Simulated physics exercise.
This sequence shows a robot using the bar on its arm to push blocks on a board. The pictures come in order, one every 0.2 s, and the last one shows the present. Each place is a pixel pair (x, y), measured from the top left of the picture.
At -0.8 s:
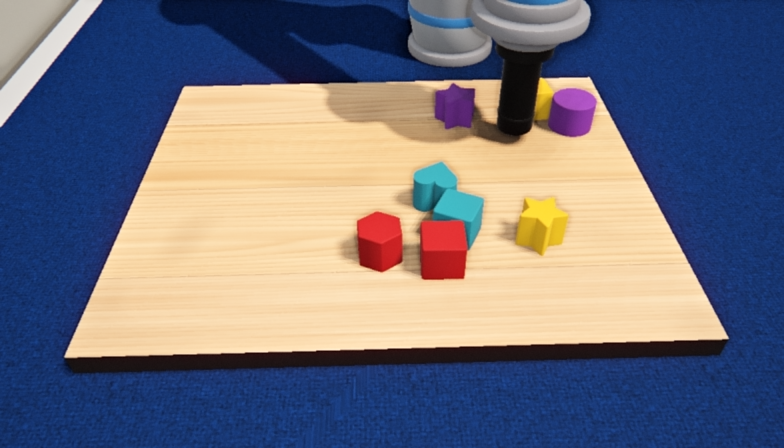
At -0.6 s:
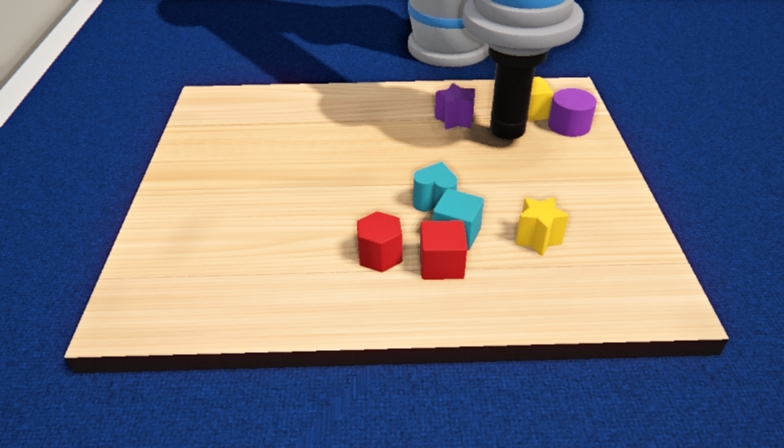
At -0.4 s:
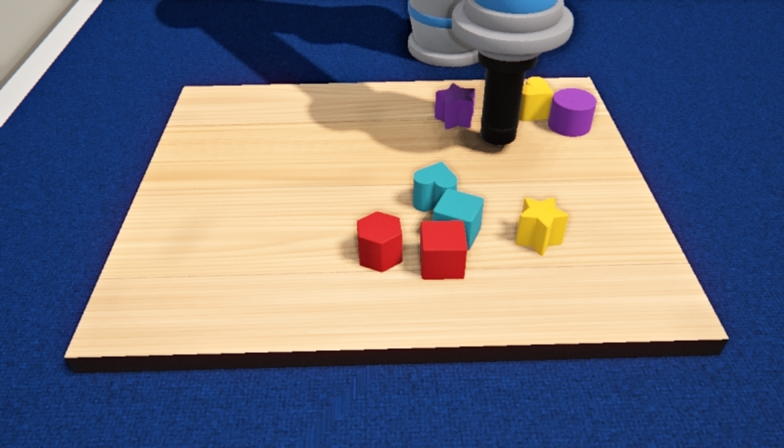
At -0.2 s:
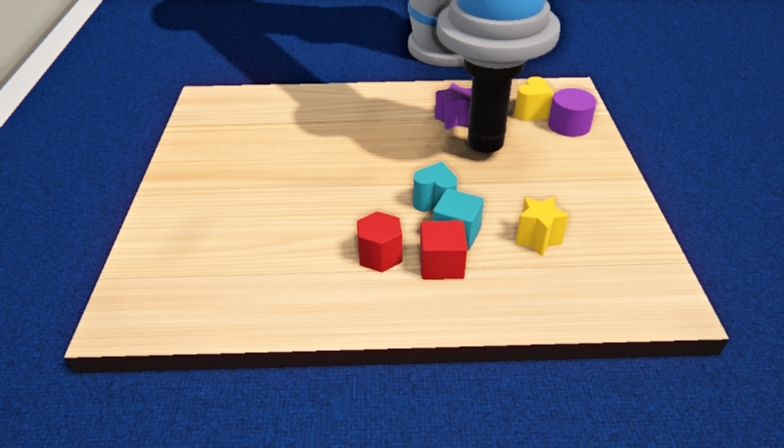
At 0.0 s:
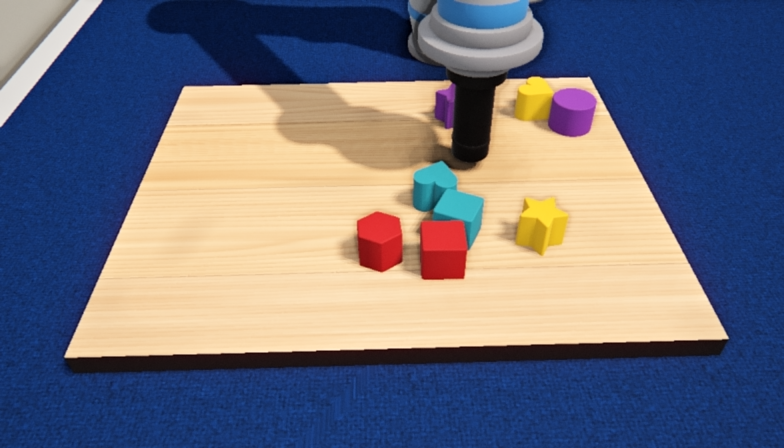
A robot arm's black bar moves left and toward the viewer across a wooden board, passing in front of a purple star and nearing the turquoise blocks, while the red, turquoise, yellow and purple blocks all stay still.
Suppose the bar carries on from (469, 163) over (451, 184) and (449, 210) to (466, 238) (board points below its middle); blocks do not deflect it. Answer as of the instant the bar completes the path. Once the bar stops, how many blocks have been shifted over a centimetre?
When the path ends, I think you'll find three or more blocks out of place by more than 1 cm.
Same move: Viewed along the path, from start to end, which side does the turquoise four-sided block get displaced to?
It shifts leftward.
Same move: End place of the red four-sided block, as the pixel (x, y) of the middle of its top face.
By then it is at (446, 267).
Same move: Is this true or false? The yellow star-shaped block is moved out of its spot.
The statement is incorrect.
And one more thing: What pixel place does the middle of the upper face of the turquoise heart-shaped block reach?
The middle of its upper face will lie at (416, 194).
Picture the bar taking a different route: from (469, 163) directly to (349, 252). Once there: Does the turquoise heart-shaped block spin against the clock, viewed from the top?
Short answer: Yes.
On the path given first. One third of the way, bar at (451, 174); turquoise heart-shaped block at (434, 177).
Two thirds of the way, bar at (449, 200); turquoise heart-shaped block at (417, 193); red four-sided block at (445, 237), turned 15° clockwise; turquoise four-sided block at (464, 210).
At the end, bar at (467, 228); turquoise heart-shaped block at (416, 194); red four-sided block at (446, 267), turned 30° clockwise; turquoise four-sided block at (478, 242); yellow star-shaped block in place.
